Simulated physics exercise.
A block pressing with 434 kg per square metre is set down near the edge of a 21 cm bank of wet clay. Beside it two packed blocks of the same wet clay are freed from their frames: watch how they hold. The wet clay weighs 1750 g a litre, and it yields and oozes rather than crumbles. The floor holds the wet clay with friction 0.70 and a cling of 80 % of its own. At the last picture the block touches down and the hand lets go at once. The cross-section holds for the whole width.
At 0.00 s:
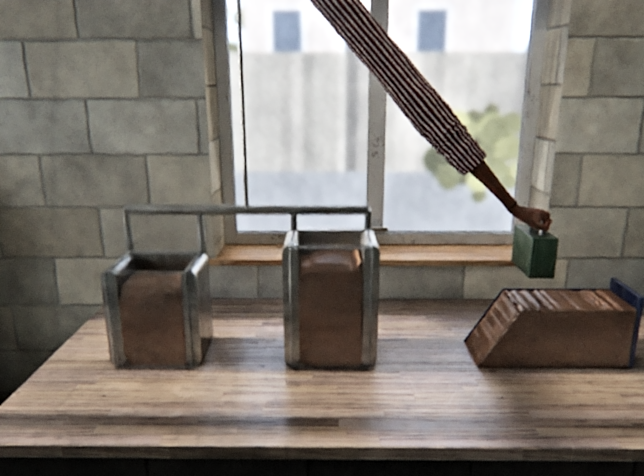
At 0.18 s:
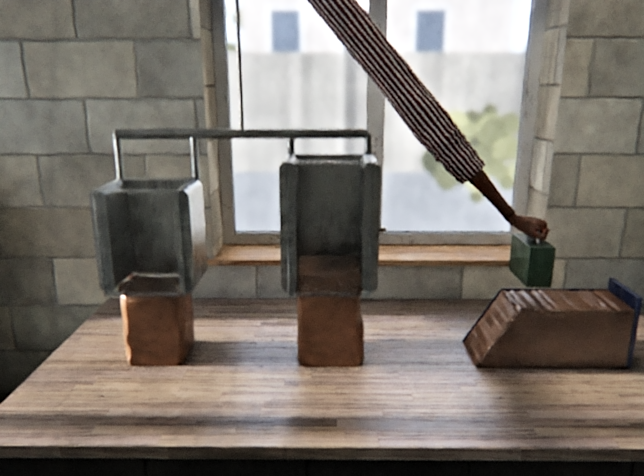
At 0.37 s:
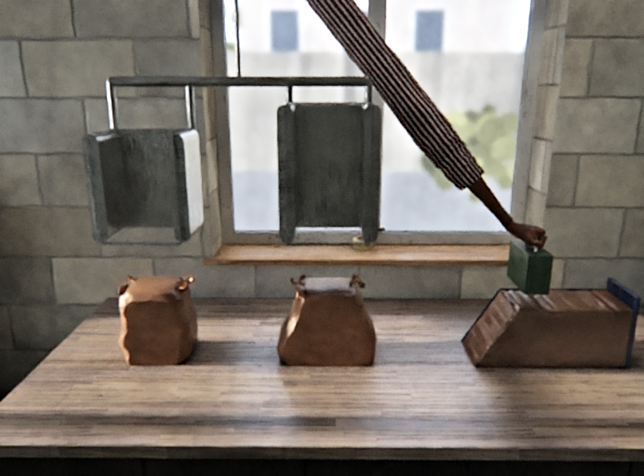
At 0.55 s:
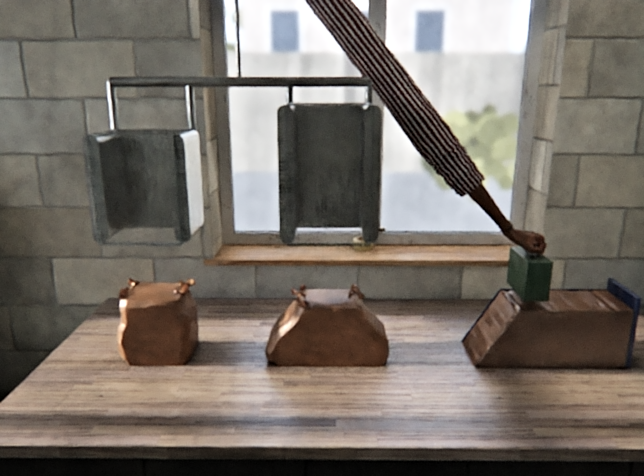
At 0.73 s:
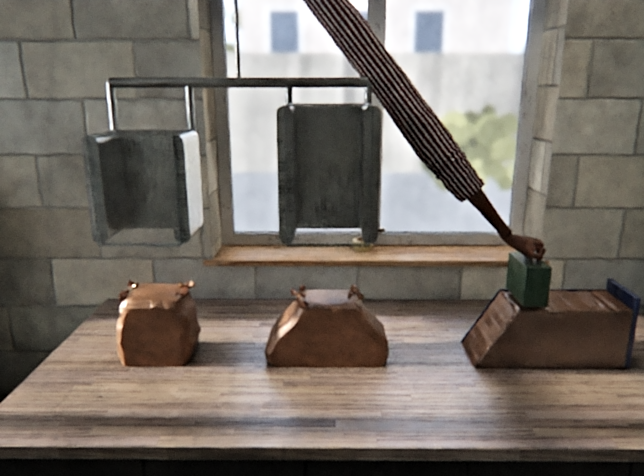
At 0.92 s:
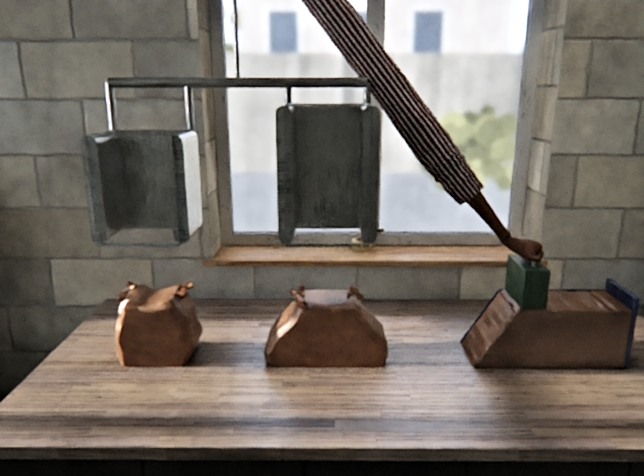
An arm lowers a green block onto brown clay as lifted metal moulds leave two blocks sagging.
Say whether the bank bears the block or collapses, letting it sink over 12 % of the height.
Under that load the edge fails.
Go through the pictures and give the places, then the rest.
In the first frame, highest point of the wet clay at (613, 311); test blocks 27 cm, 35 cm high (left to right).
In the second frame, highest point of the wet clay at (611, 311); test blocks 27 cm, 34 cm high (left to right).
In the third frame, highest point of the wet clay at (609, 311); test blocks 25 cm, 27 cm high (left to right).
In the fourth frame, highest point of the wet clay at (610, 311); test blocks 24 cm, 23 cm high (left to right).
In the fifth frame, highest point of the wet clay at (609, 311); test blocks 24 cm, 23 cm high (left to right).
In the sixth frame, highest point of the wet clay at (608, 311); test blocks 23 cm, 22 cm high (left to right).
By 1.06 s, the block is down by 11 % of the bank's height and leans 4 degrees.
By 1.22 s, the block is down by 33 % of the bank's height and leans 20 degrees.
By 1.39 s, the block is down by 59 % of the bank's height and leans 34 degrees.
By 1.55 s, the block is down by 71 % of the bank's height and leans 36 degrees.
By 1.69 s, at the end, the block is down by 71 % of the bank's height and leans 37 degrees.
